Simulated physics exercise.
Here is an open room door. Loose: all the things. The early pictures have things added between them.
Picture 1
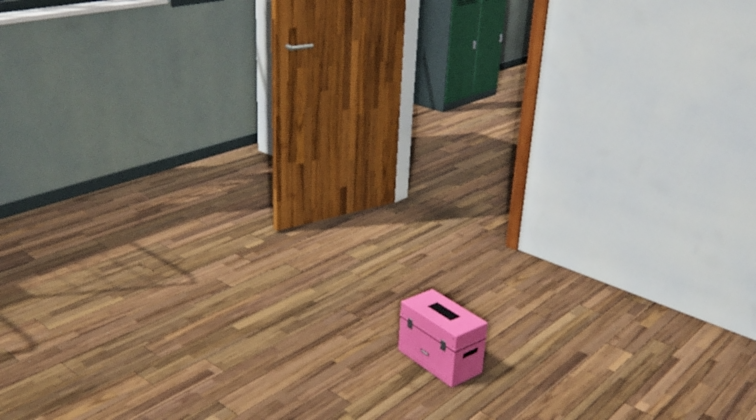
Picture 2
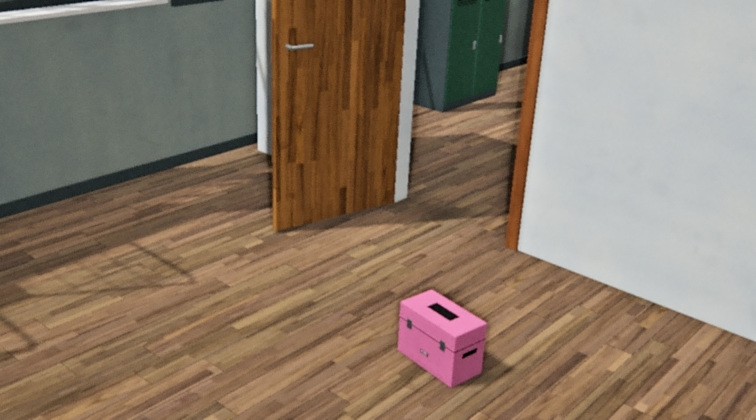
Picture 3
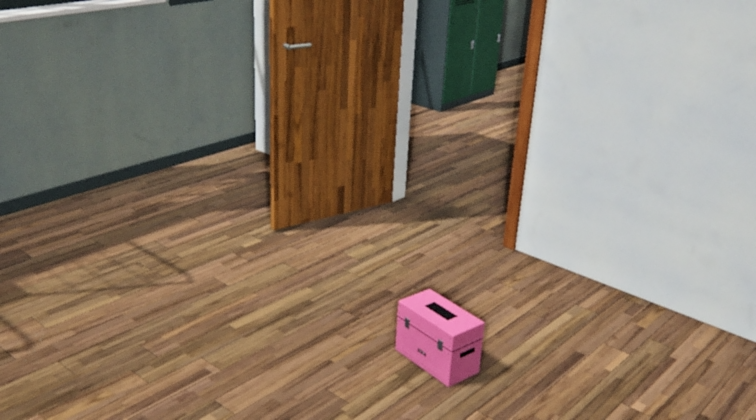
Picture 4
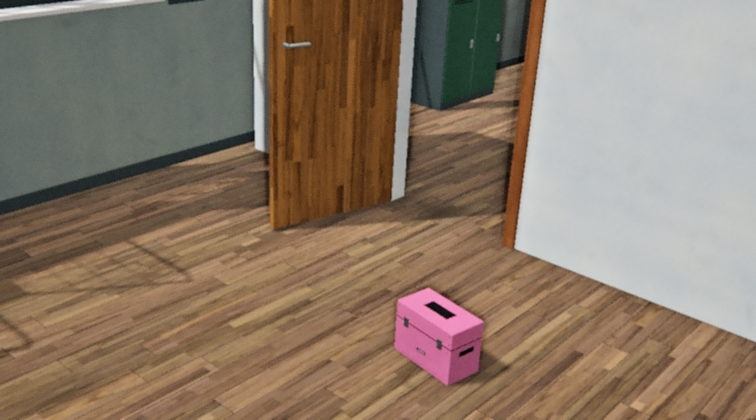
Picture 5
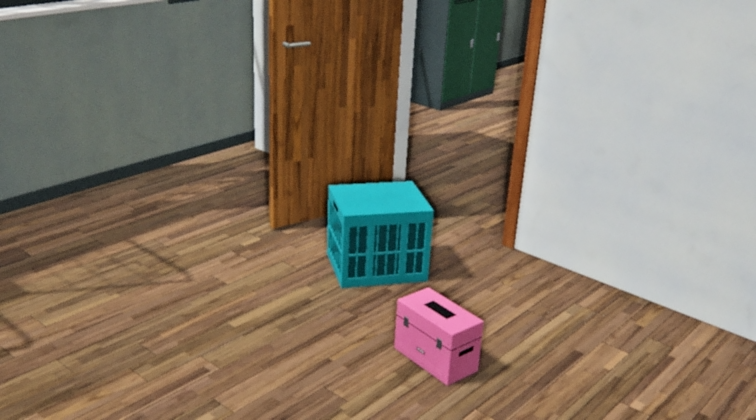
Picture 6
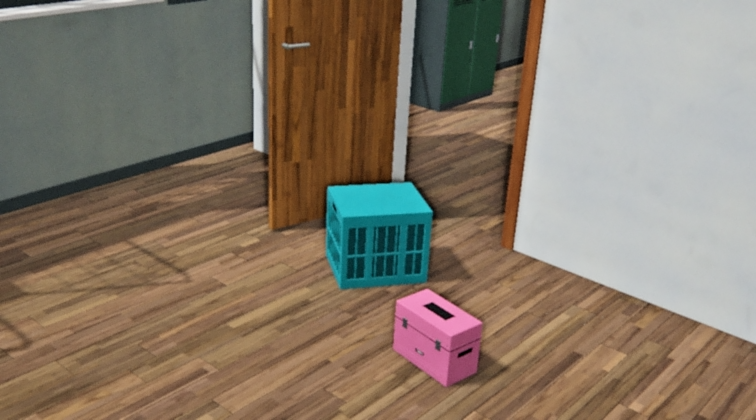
A room with a wood-plank floor and grey walls is seen from above at an angle, with a brown door standing wide open near the centre and a green locker beyond the doorway. A pink toolbox sits on the floor in the lower centre, left of a white wall. The door and toolbox stay still, the view barely shifts, and a turquoise chest abruptly appears behind the toolbox, then stays put.
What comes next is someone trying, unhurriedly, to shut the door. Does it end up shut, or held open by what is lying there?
When it's pushed, the door catches on something on the way.
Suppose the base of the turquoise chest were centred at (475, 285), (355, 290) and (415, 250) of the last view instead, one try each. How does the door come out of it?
So on try one it completes its arc, on try two it completes its arc, and on try three it is halted early.
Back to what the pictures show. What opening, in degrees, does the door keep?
It comes to about 75°.
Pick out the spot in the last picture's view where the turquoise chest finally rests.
End point in the final view: About (383, 236).
Then, 0.40 s past the last view, door 96° open.
Then, 0.60 s past the last view, door 87° open.
Then, 0.80 s past the last view, door 76° open.
Then, 0.90 s past the last view, door 74° open; turquoise chest displaced a little near (380, 235).
Finally, door 73° open; both still in place. Final places as the last picture's camera would see them, turquoise chest near (383, 236).
